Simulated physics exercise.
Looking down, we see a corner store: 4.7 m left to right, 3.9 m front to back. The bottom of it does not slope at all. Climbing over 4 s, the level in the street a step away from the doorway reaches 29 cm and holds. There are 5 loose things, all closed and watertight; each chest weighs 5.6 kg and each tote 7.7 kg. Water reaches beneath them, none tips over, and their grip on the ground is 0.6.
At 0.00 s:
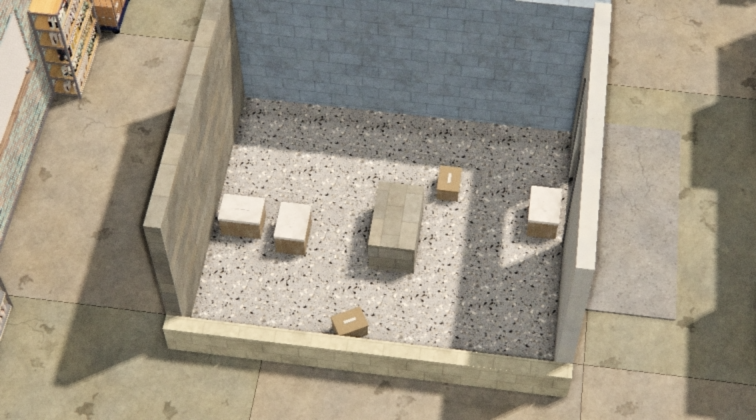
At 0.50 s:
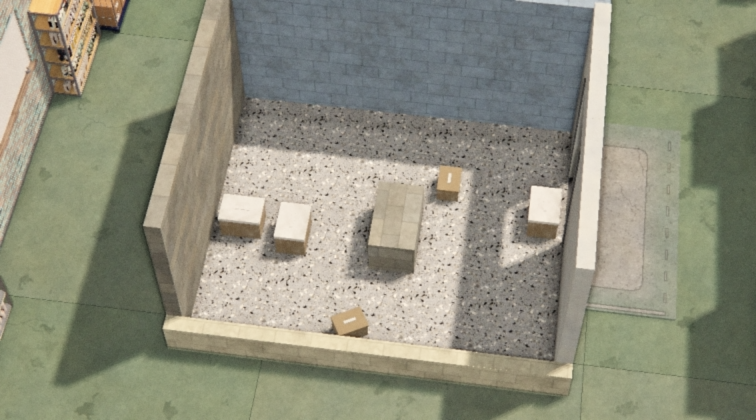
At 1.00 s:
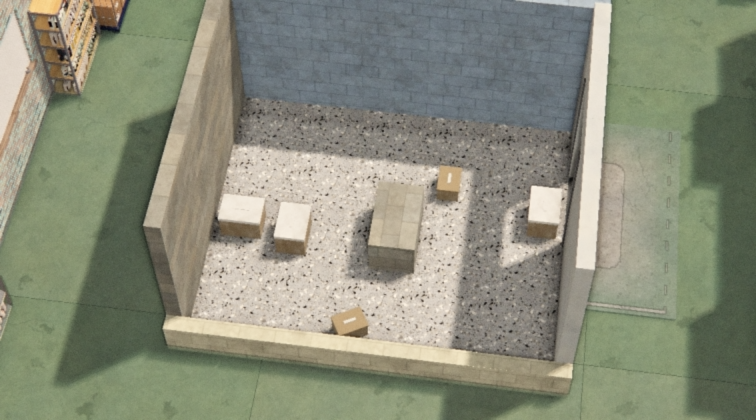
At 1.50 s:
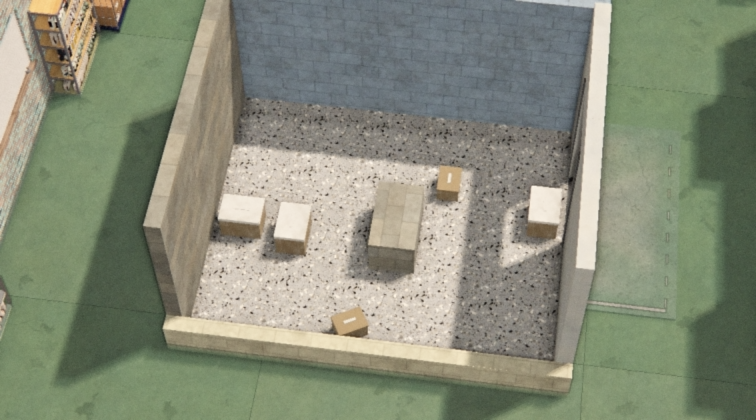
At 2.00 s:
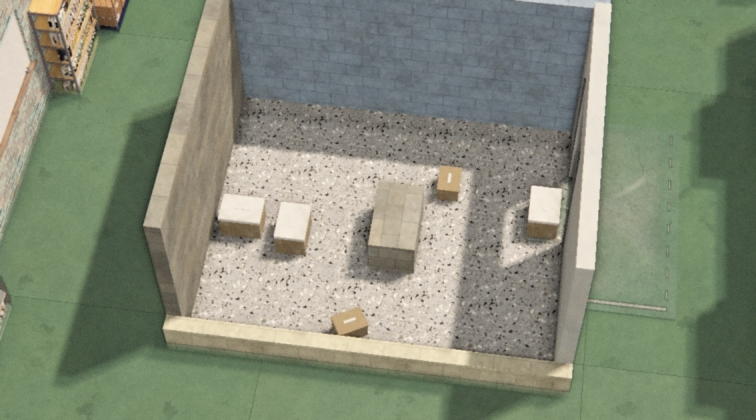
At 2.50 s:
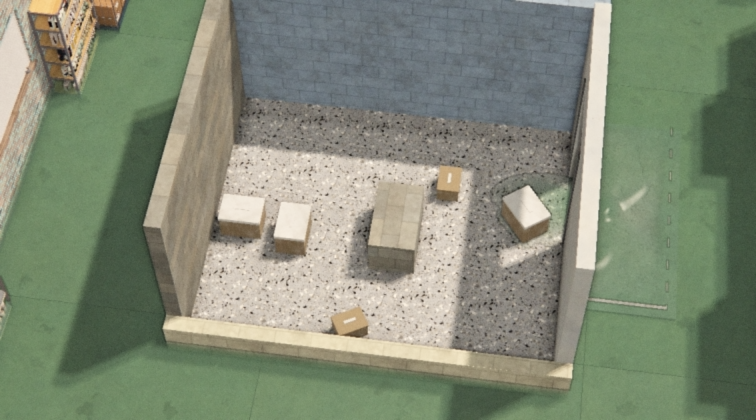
At first, several boxes and white-topped chests sit still on a speckled floor inside a walled room, while the ground outside turns from brown to green. A faint watery patch then shows beside the right wall, and lastly the rightmost chest shifts slightly left and turns, while the others stay put.
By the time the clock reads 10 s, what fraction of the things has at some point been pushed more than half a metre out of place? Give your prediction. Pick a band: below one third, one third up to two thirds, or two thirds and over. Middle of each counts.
The share is two thirds and over.
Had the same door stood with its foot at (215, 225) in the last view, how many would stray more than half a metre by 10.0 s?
5.
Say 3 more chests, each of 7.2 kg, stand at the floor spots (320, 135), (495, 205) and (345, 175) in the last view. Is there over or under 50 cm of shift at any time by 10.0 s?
Taking them in order, the first is beyond that distance, the second is beyond that distance and the third is beyond that distance.
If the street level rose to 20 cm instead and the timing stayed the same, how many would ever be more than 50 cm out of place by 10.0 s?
Count under that change: 3.
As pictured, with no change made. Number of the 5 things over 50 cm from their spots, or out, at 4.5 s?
2.
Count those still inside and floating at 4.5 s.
0.
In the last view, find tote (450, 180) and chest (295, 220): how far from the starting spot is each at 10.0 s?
First 350 cm, then 80 cm.
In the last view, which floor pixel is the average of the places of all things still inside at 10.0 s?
Averaged position, last view: Near pixel (353, 274).
After 3.5 s 1 of 5 are over 50 cm from their spots; 0 afloat.
After 4.5 s 2 of 5 are over 50 cm from their spots; 0 afloat.
After 7.0 s 2 of 5 are over 50 cm from their spots; 2 afloat.
After 10.0 s 5 of 5 are over 50 cm from their spots, and 5 have been at some point; 5 afloat.
